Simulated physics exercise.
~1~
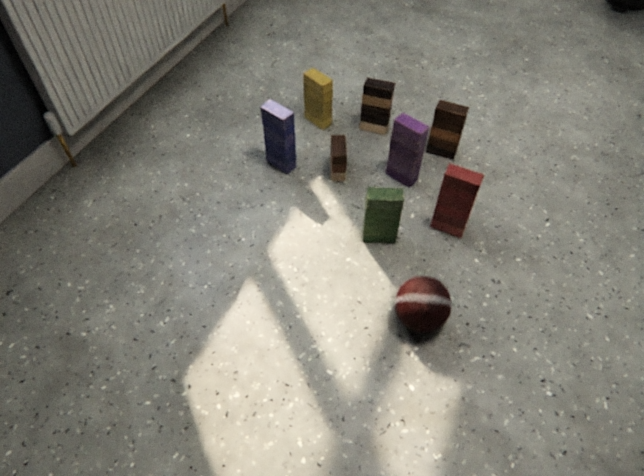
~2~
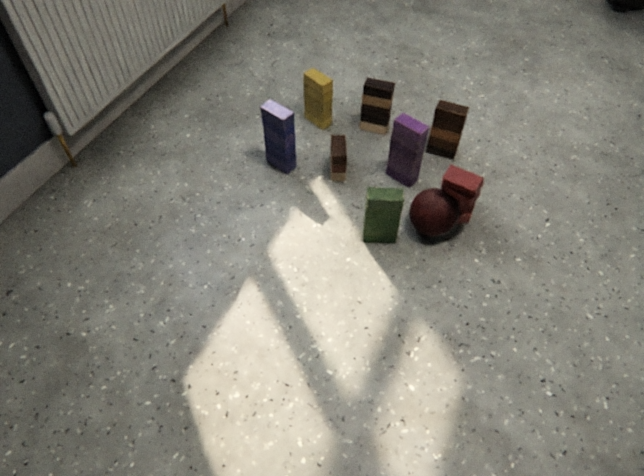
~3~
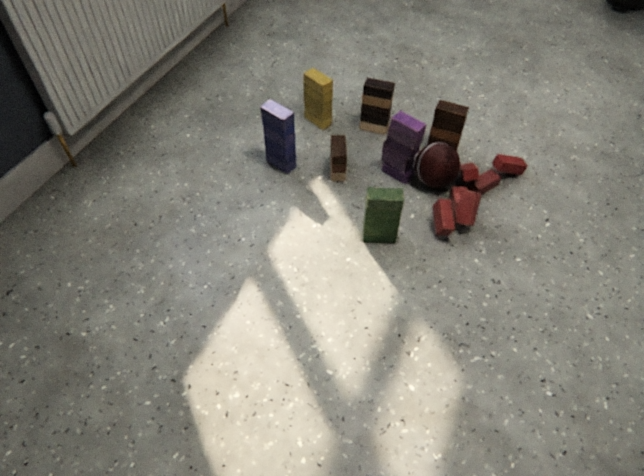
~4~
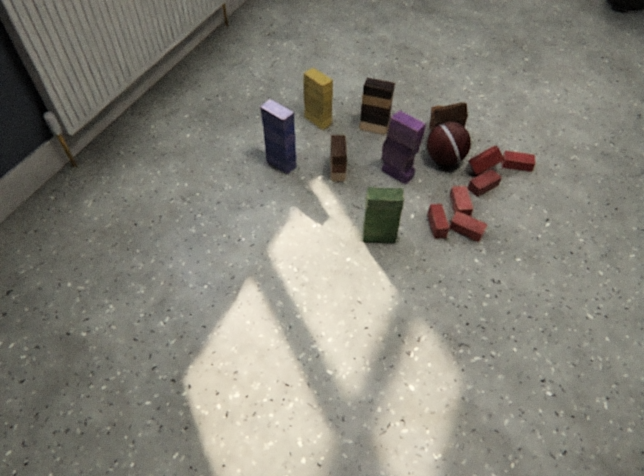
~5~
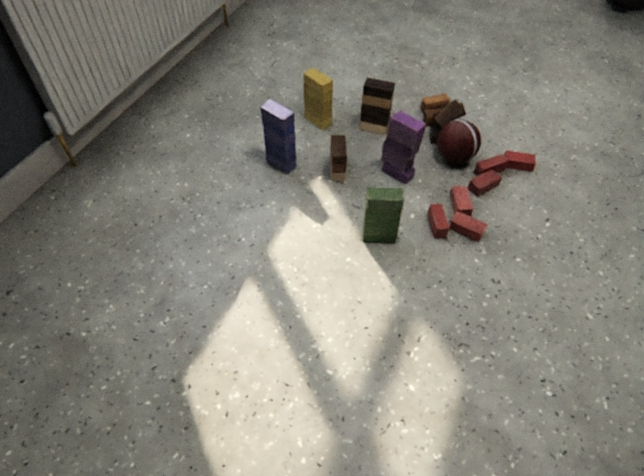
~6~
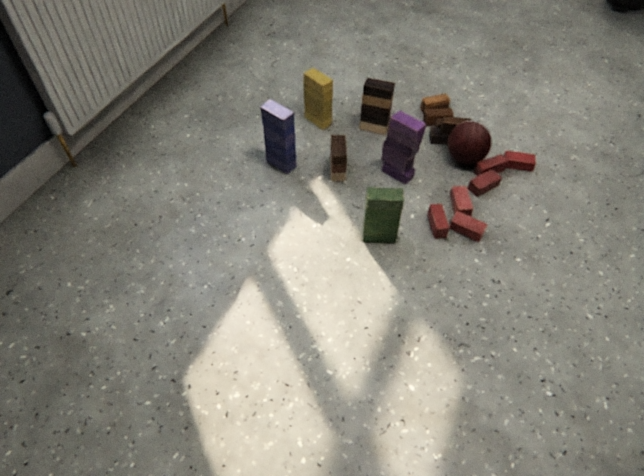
A dark red ball rolled into the red tower and scattered its blocks across the floor, then knocked over the brown stack behind it and drifted right, leaving the green, blue, yellow and purple towers standing.
